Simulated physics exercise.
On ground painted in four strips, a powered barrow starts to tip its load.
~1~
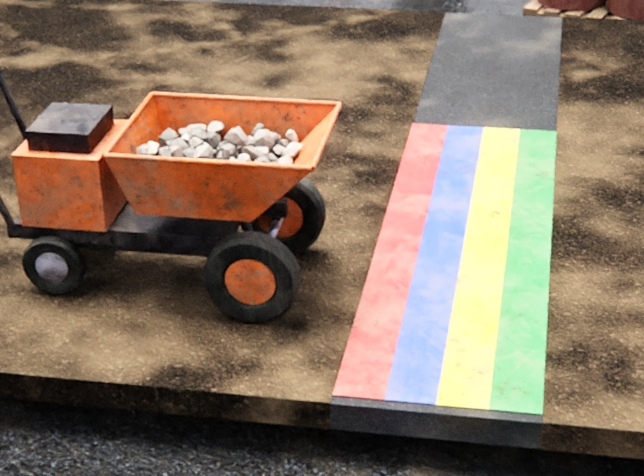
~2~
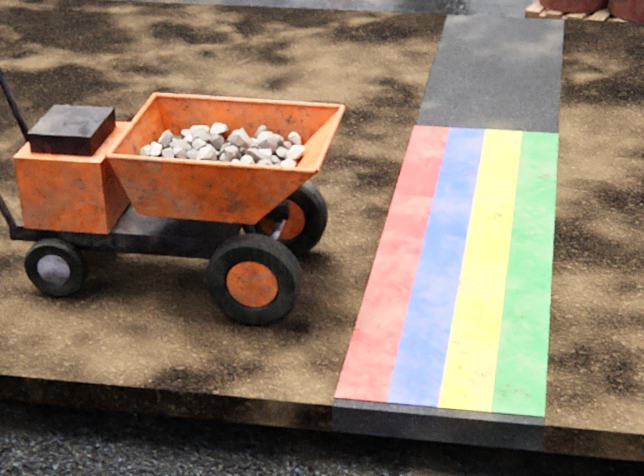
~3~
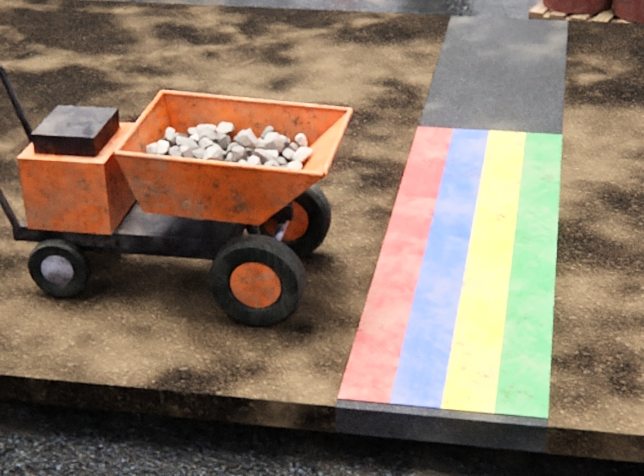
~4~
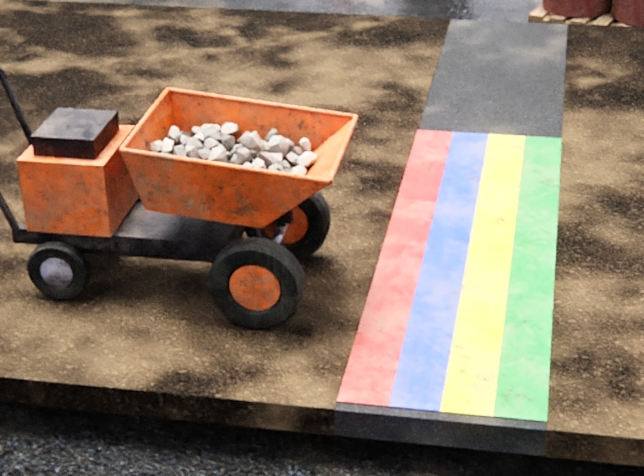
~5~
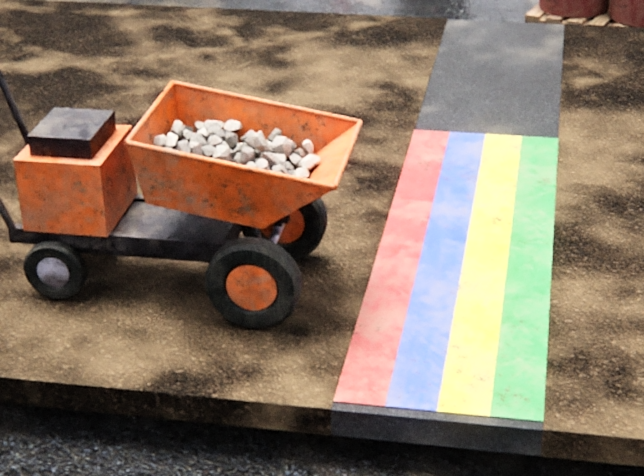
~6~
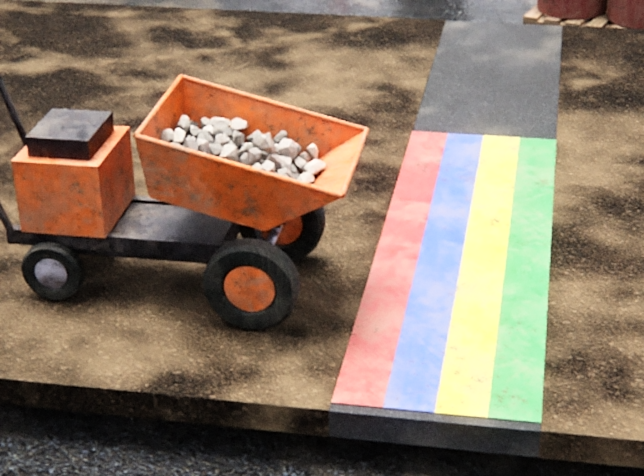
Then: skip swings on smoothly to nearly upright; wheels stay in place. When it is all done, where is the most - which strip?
On the blue strip.
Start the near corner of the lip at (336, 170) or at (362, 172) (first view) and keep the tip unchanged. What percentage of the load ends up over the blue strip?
Roughly 20 per cent first, then roughly 0 per cent.
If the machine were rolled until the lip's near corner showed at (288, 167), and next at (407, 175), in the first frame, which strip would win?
The strip in blue, then the green strip.
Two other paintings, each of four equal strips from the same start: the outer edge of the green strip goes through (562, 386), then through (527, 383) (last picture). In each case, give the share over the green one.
0 % and 10 %.
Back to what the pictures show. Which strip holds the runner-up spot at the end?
It's the yellow one next.
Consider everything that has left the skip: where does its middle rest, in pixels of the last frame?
The centre settles at about (448, 301).
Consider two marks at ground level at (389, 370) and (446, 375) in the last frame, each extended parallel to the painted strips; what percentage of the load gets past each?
Result, first then second: 60 %, 30 %.
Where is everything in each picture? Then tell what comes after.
In the first frame, lip of the skip (312, 169), level; top of the load (205, 151), broken stones; red strip (369, 356); blue strip (418, 360); yellow strip (468, 365); green strip (519, 369).
In the second frame, lip of the skip (315, 172), level; top of the load (208, 153).
In the third frame, lip of the skip (323, 175), tipped barely; top of the load (215, 152).
In the fourth frame, lip of the skip (329, 182), tipped barely; top of the load (210, 148).
In the fifth frame, lip of the skip (334, 187), tipped a little; top of the load (198, 145).
In the sixth frame, lip of the skip (342, 196), tipped a little; top of the load (205, 142); red strip (368, 364); blue strip (417, 368); yellow strip (467, 373); green strip (518, 377).
Just after the last frame, skip tipped well over; every one in the skip.
A moment on, skip tipped steeply; the larger part in the skip; just a few over the red strip; about a tenth over the blue strip; just a few over the yellow strip.
Further on, skip tipped right over; roughly a third in the skip; about a tenth over the red strip; roughly a third over the blue strip; roughly a quarter over the yellow strip; about a tenth over the green strip; just a few off the paint.
When it is over, skip tipped right over; roughly a third in the skip; about a tenth over the red strip; roughly a third over the blue strip; roughly a quarter over the yellow strip; about a tenth over the green strip; just a few off the paint.
